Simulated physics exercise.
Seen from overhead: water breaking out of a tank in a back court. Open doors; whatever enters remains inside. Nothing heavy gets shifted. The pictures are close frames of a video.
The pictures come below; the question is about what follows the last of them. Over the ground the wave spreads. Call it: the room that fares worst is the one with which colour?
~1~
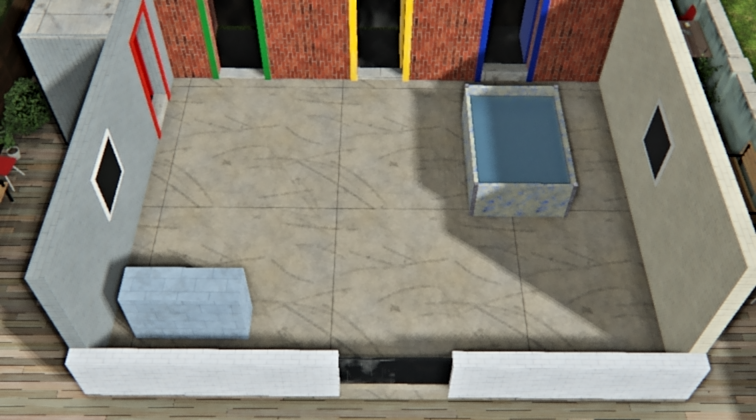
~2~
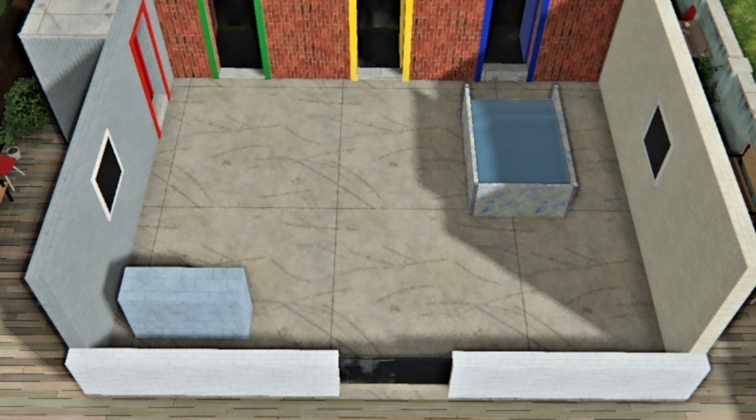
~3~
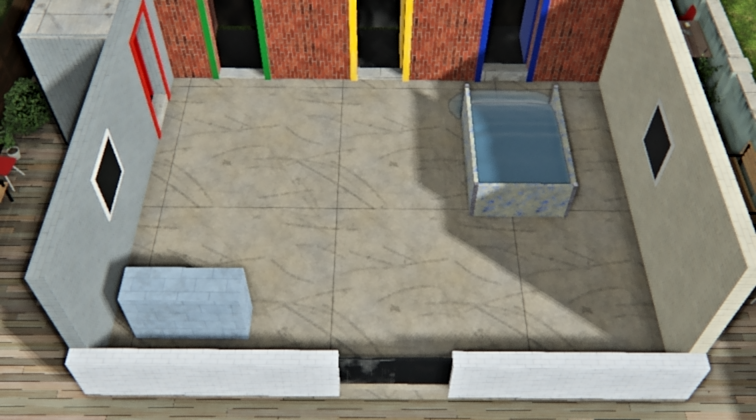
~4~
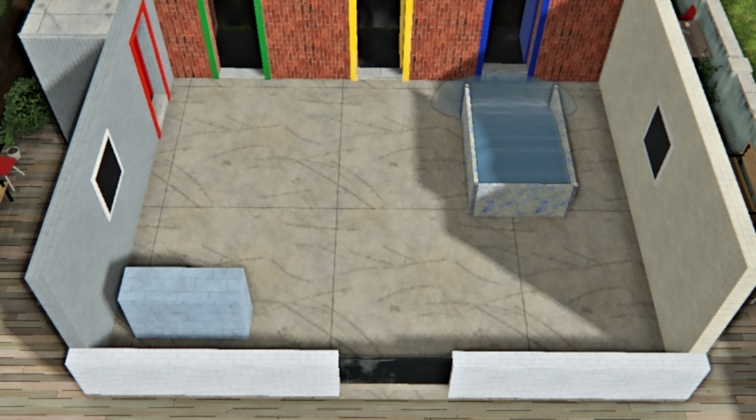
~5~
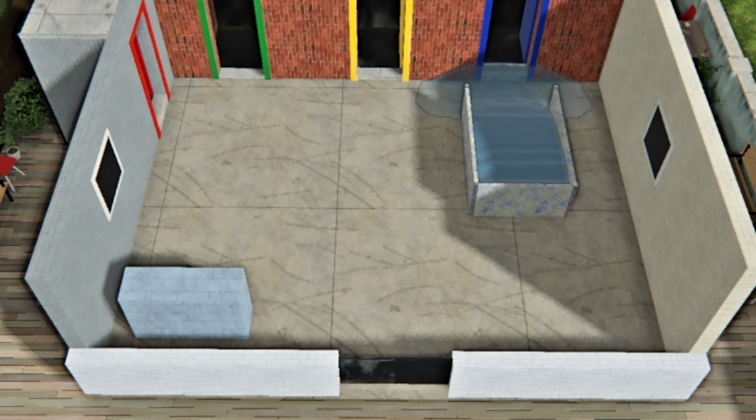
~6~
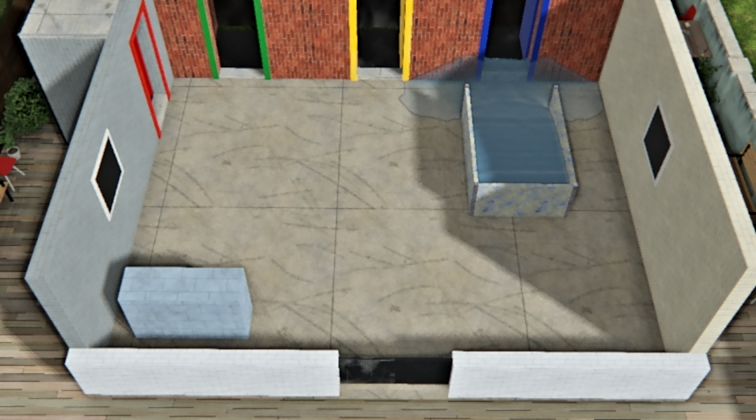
It is the blue one.
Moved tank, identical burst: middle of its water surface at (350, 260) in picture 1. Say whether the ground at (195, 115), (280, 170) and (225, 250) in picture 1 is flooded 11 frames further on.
In the order given: Wetted, wetted and not reached.
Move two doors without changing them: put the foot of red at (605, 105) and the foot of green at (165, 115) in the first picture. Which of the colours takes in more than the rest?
Door with the most inflow: The blue-painted one.
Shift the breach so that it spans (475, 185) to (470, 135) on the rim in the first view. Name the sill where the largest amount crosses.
That would be the green one.
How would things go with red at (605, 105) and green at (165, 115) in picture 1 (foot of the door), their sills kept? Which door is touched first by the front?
The blue one comes first.
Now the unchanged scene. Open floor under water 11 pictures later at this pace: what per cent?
My guess is around 25 in a hundred.
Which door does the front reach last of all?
I'd go with the one in red.
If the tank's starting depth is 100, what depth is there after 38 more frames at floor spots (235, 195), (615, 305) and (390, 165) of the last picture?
Estimate: 4, 6, 2 %.
A moment on, water covers 10 % of the floor; blue door a lot in, red door not reached, yellow door wet at the sill, nothing in, green door not reached.
Next, water covers 25 % of the floor; blue door a lot in, red door not reached, yellow door wet at the sill, nothing in, green door wet at the sill, nothing in.
Then, water covers 55 % of the floor; blue door a lot in, red door wet at the sill, nothing in, yellow door a trickle in, green door wet at the sill, nothing in.
Later, water covers 70 % of the floor; blue door a lot in, red door wet at the sill, nothing in, yellow door a trickle in, green door wet at the sill, nothing in.
In the end, water covers 95 % of the floor; blue door a lot in, red door wet at the sill, nothing in, yellow door a trickle in, green door a trickle in; the blue door has let in the most.
